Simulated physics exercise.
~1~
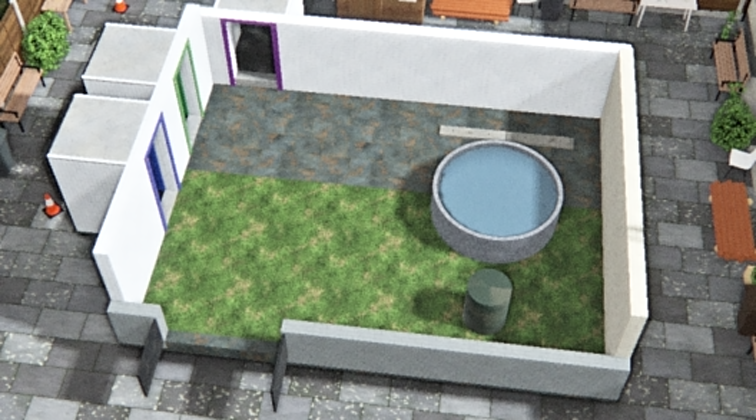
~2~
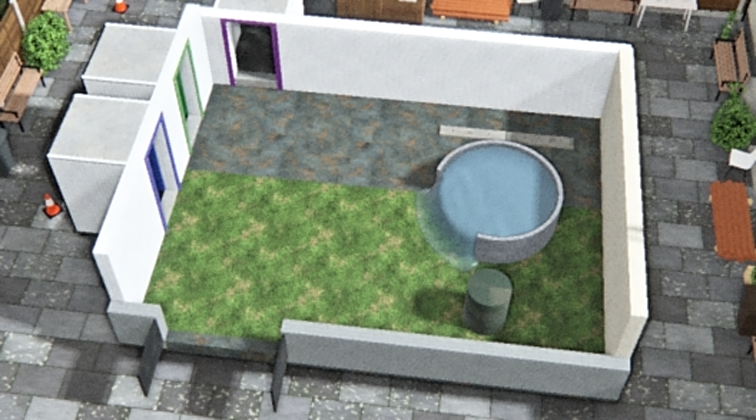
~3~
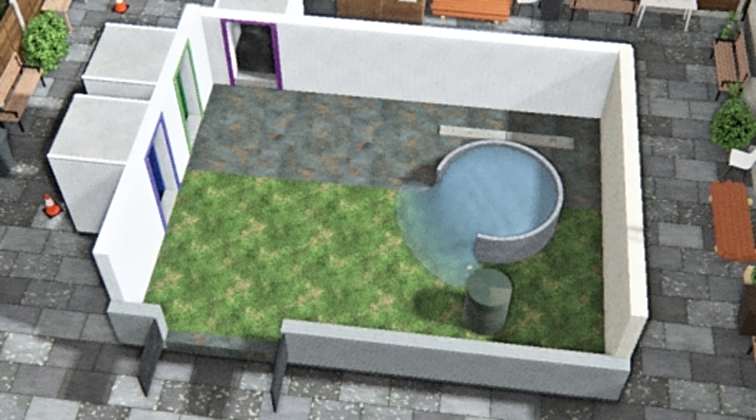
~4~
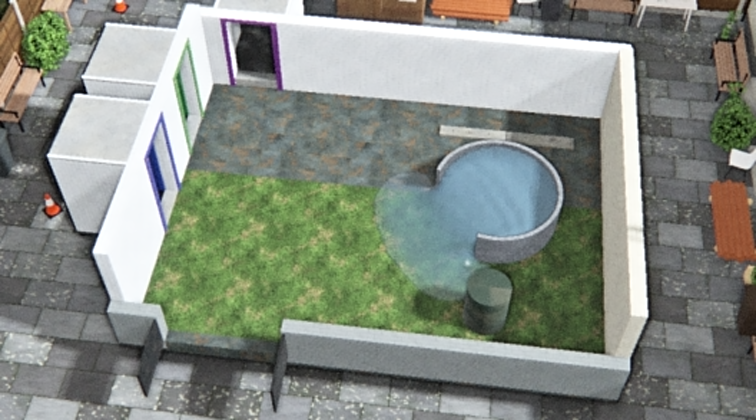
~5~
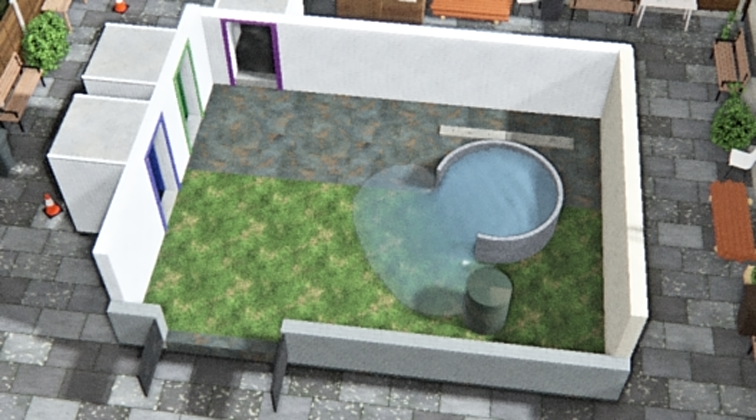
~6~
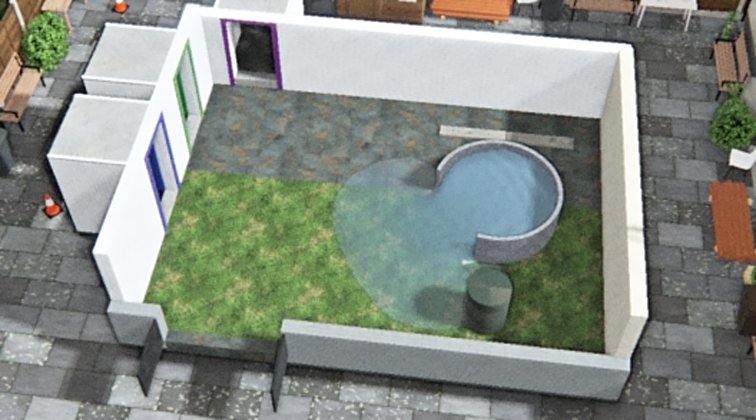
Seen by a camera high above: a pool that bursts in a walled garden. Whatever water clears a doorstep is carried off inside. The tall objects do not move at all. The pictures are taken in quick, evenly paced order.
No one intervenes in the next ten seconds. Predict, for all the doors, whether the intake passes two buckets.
At the end, green door: Two buckets or fewer; blue door: More than two buckets; purple door: Two buckets or fewer.
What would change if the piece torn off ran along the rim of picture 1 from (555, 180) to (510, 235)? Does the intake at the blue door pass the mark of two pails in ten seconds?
In this case blue comes in lower.
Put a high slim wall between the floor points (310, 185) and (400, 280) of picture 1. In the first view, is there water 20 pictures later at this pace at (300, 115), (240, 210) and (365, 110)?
Taking them in order, I'd say soaked, parched and soaked.
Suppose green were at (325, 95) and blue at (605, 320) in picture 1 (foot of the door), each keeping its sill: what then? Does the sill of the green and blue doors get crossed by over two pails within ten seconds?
First the green door, which stays on the safe side, then the blue door, which stays on the safe side.
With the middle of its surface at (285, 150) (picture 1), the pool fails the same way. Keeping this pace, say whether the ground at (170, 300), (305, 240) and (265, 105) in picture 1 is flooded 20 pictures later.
Spot by spot, in the order asked: Swamped, untouched, swamped.
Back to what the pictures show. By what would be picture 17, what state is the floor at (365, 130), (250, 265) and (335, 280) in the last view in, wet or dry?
Taking them as listed, they are waterlogged, waterlogged and waterlogged.
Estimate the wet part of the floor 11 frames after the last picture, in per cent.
About 40 per cent.
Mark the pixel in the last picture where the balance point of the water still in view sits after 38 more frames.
Close to pixel (331, 244).
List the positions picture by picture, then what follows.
The first frame shows still water in the round tank at (497, 191).
In the second frame, water pours out at (441, 224) and has run to a hidden place.
In the third frame, water pours out at (441, 225) and has run to (407, 185).
In the fourth frame, water pours out at (441, 226) and has run to (399, 177).
In the fifth frame, water pours out at (441, 226) and has run to (448, 312).
In the sixth frame, water pours out at (441, 226) and has run to (341, 193).
A moment on, water covers 30 % of the floor; the green door not reached, the blue door not reached, the purple door not reached.
Next, water covers 40 % of the floor; the green door not reached, the blue door not reached, the purple door not reached.
Then, water covers 65 % of the floor; the green door wet at the sill, nothing in, the blue door wet at the sill, nothing in, the purple door not reached.
Later, water covers 75 % of the floor; the green door wet at the sill, nothing in, the blue door over two buckets in, the purple door wet at the sill, nothing in.
In the end, water covers 80 % of the floor; the green door wet at the sill, nothing in, the blue door over two buckets in, the purple door wet at the sill, nothing in.
